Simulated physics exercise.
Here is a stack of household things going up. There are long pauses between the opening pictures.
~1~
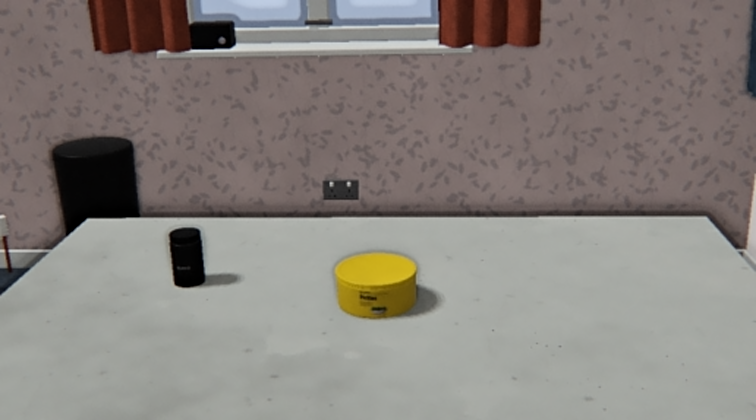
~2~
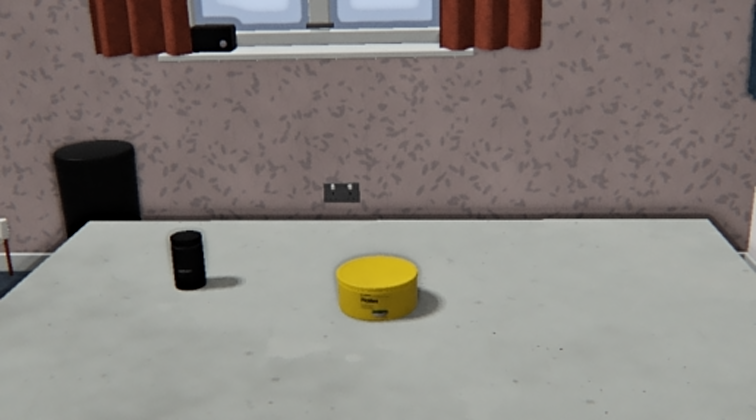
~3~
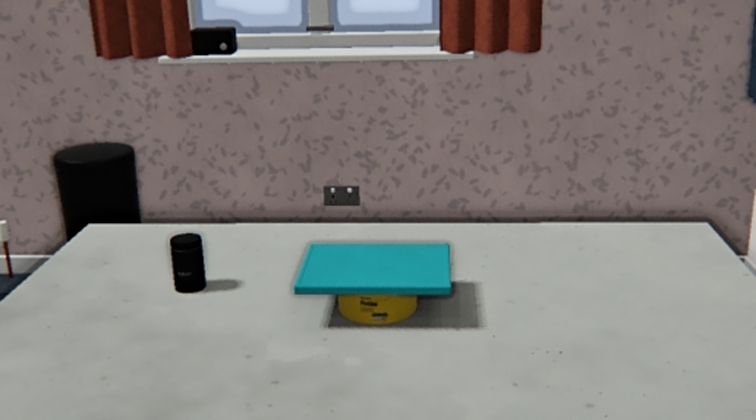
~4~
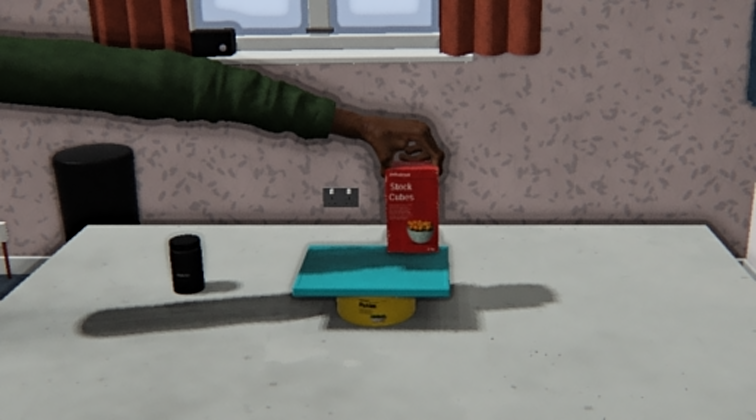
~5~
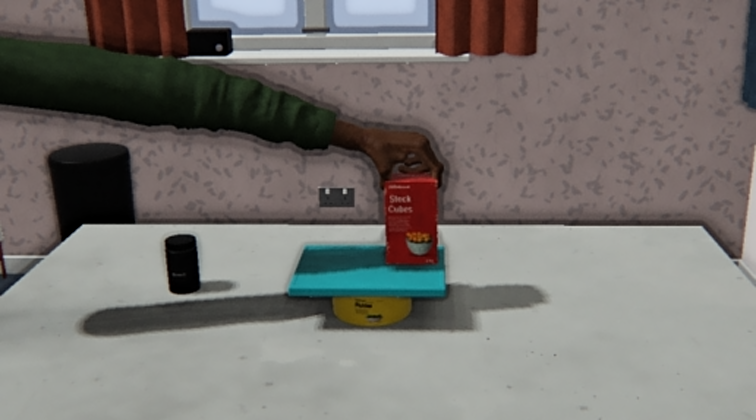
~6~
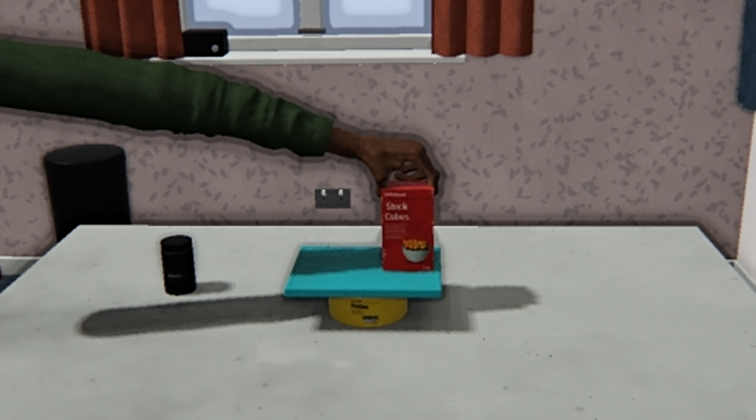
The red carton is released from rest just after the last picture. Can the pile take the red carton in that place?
Here the pile stays up.
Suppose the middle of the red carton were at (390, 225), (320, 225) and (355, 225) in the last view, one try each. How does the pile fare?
First try: It stays up; second try: It keeps its balance; third try: It holds.
Then, 0.40 s after the last picture, nothing has stirred.
Then, 1.20 s after the last picture, red carton resting near (409, 226).
At rest, all 4 in place. Seen from the same camera at the end, red carton near (409, 226). The pile holds.
